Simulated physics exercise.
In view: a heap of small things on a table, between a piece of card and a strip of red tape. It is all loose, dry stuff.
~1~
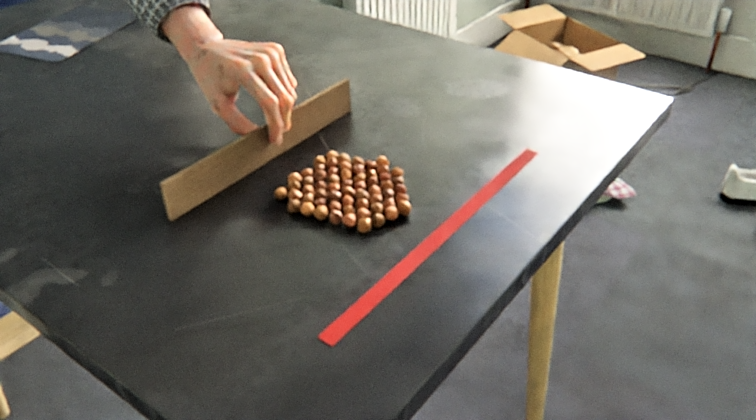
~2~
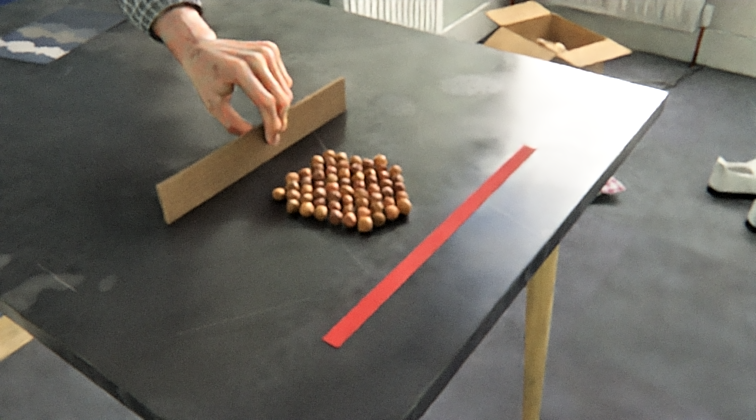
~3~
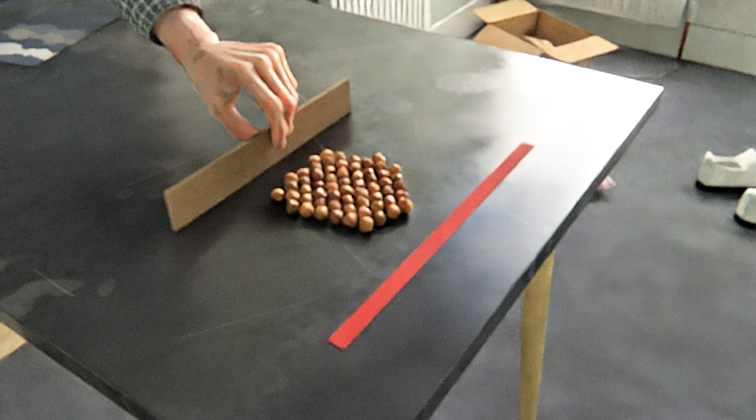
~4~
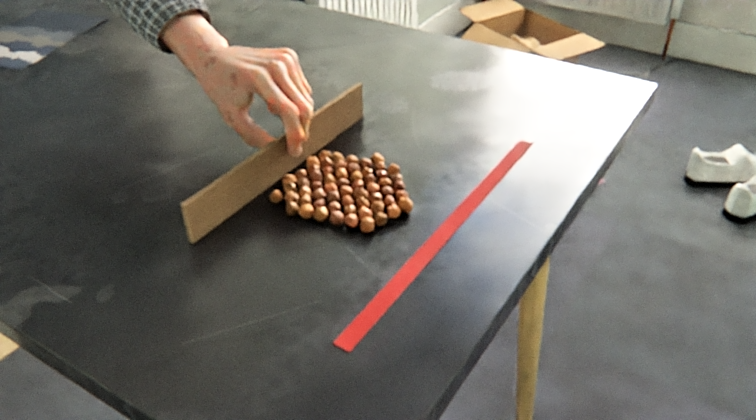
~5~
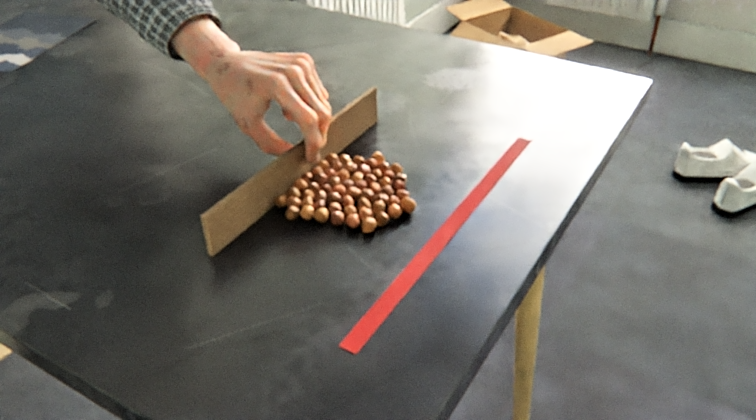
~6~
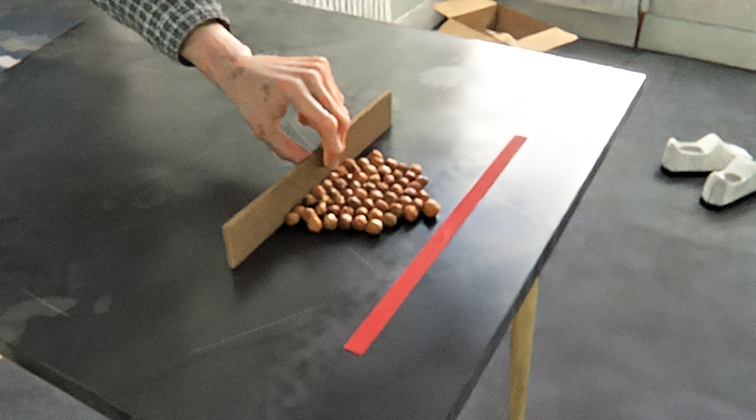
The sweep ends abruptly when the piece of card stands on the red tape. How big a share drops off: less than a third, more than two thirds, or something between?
The part that falls is under a third.
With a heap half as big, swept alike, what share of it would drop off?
Roughly 0 in a hundred.
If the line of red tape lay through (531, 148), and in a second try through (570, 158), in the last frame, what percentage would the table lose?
The first gives 20 %, the second 80 %.
Soon, piece of card still moving, near (389, 170); heap all on the table, its front near (495, 219).
A while on, piece of card stopped at the red tape; heap a stray few over the edge.
Towards the end, piece of card stopped at the red tape; heap a small part over the edge.
Finally, piece of card stopped at the red tape; heap a small part over the edge.
